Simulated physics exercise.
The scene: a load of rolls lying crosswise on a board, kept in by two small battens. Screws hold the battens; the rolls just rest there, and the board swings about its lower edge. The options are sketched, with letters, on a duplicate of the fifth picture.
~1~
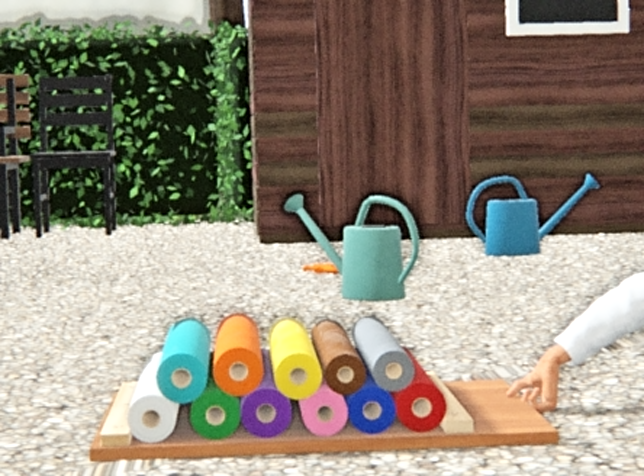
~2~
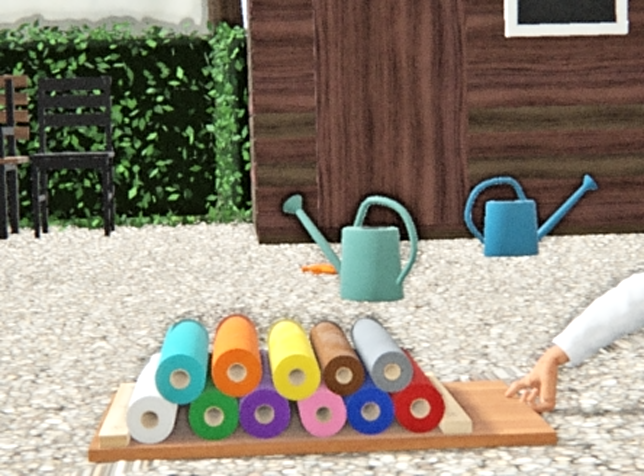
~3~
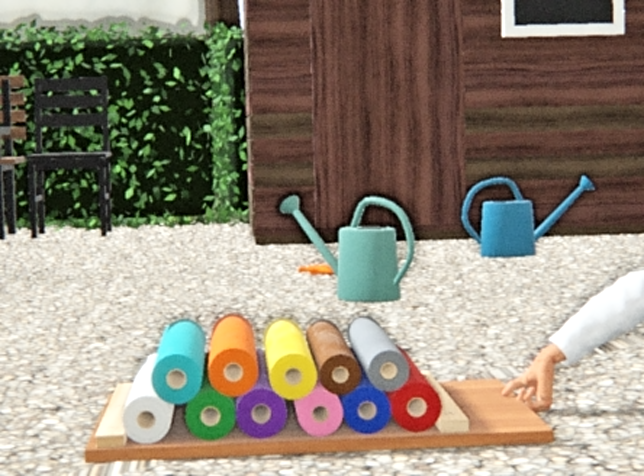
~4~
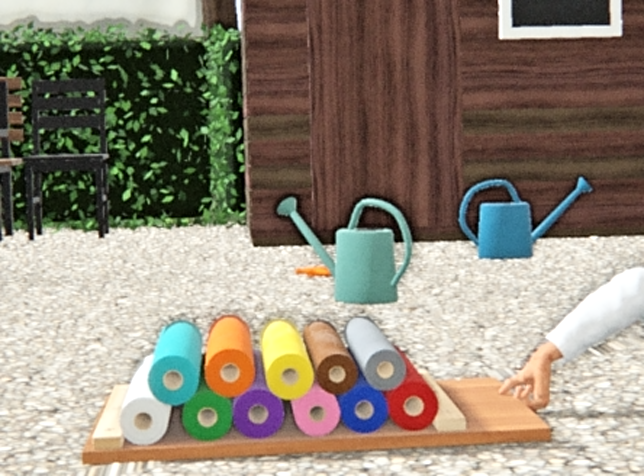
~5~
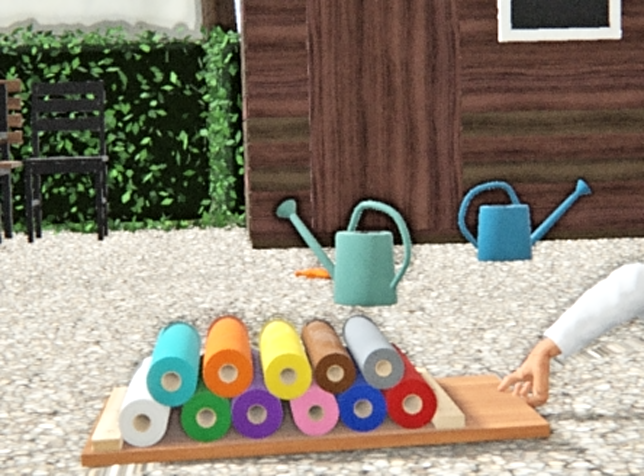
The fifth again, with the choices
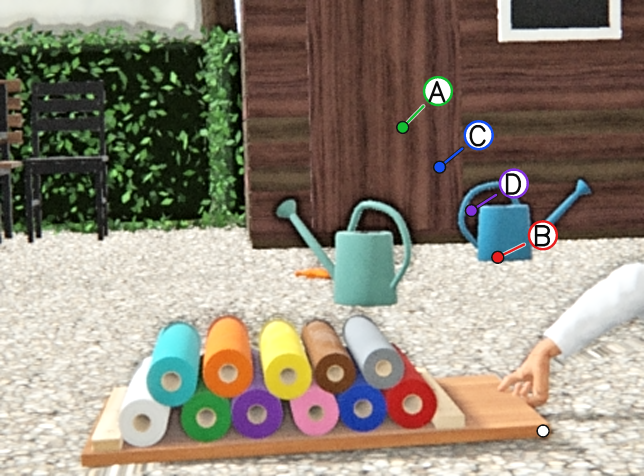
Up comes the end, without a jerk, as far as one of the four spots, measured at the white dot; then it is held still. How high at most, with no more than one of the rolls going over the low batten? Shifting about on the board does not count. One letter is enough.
Lift it to B and no more.
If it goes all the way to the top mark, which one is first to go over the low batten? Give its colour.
The turquoise one.
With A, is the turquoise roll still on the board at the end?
The turquoise roll: No.
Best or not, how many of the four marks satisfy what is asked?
One of them.
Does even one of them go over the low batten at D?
Yes.
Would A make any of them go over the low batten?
At A: Yes.
On the marked copy, A at (403, 127); B at (498, 258); C at (439, 167); D at (472, 211); the white dot at (543, 431).
With B. Early on, board at 15°.
Further on, board at 24°.
At the end, board at 24°, none over the low batten.
As for the rest, A eleven over the low batten; C eleven over the low batten; D five over the low batten.
